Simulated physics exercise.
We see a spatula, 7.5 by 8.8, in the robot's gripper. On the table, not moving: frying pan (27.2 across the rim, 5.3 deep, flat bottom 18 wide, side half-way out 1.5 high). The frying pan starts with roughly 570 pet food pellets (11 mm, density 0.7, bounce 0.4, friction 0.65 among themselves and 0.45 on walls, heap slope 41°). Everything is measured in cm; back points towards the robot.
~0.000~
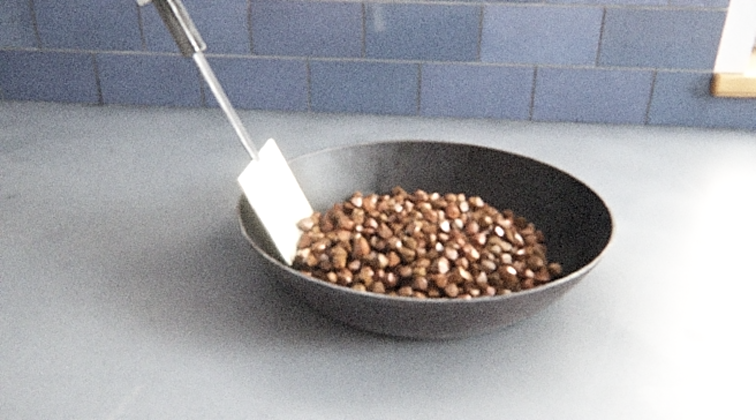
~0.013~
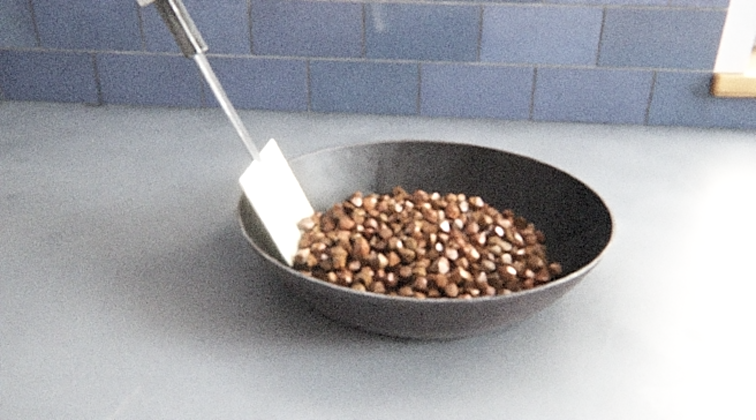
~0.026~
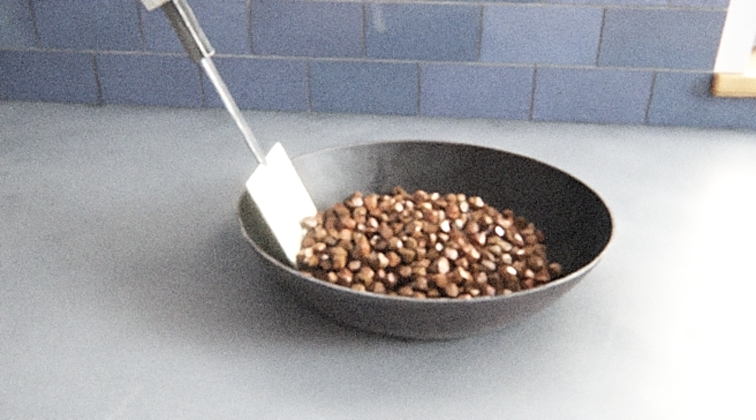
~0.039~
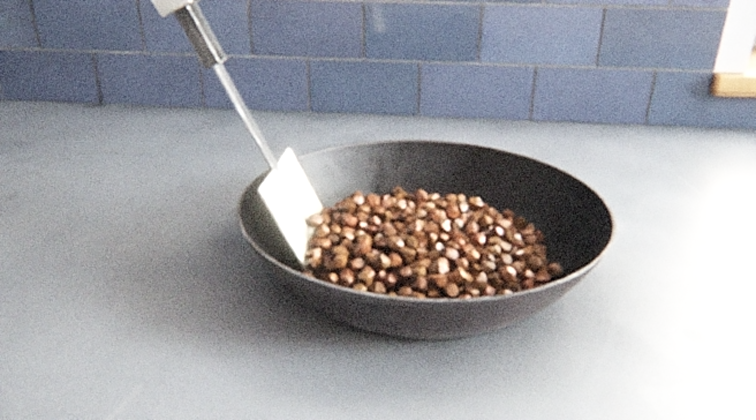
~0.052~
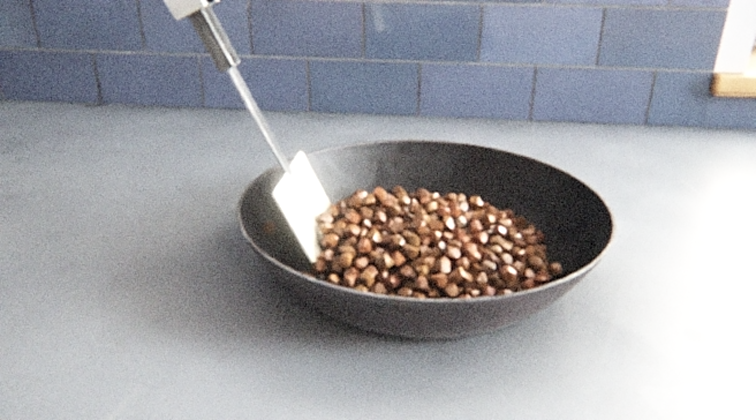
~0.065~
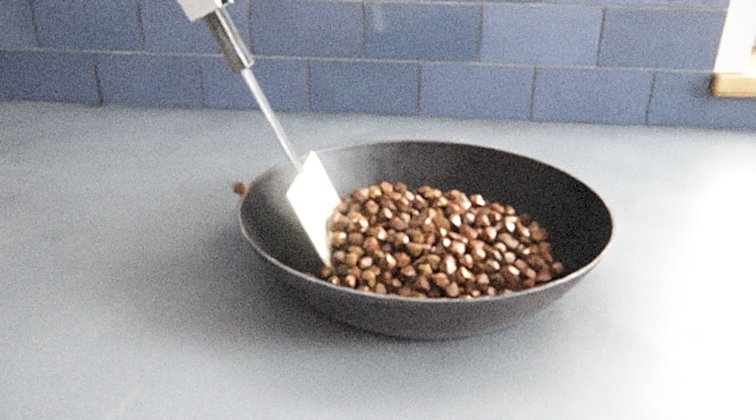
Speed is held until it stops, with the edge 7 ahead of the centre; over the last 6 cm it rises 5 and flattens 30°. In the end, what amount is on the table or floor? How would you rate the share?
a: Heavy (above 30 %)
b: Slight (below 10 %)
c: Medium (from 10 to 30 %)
Option b: Slight (below 10 %).
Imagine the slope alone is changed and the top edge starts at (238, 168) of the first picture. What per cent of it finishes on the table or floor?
Spill: Approx. 5 per cent.
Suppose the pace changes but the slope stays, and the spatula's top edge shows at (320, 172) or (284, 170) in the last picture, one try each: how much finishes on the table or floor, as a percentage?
Around 15 per cent, then around 0 per cent.
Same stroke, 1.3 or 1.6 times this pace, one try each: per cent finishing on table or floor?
Close to 10 and 15 percent respectively.
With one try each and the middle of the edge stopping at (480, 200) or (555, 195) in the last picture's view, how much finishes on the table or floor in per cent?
Some 0 and 25 per cent.
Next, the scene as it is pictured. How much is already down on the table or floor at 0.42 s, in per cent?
Around 5 percent.
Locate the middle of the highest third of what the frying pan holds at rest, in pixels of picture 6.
(547, 229).
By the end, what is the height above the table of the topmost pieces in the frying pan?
Close to 6.5 centimetres high.
After 0.13 s, sloping 64°, highest piece 18 above the table; 572 in the frying pan, 1 on the blade or in flight.
After 0.19 s, sloping 53°, highest piece 26 above the table; 572 in the frying pan, 1 on the blade or in flight.
After 0.42 s, sloping 34°, highest piece 24 above the table; 539 in the frying pan, 26 on the table or floor, 8 on the blade or in flight.
After 1.47 s, sloping 34°, highest piece 6 above the table; 536 in the frying pan, 37 on the table or floor.
In the end, 536 in the frying pan, 37 on the table or floor. That is 6 % on the table or floor.
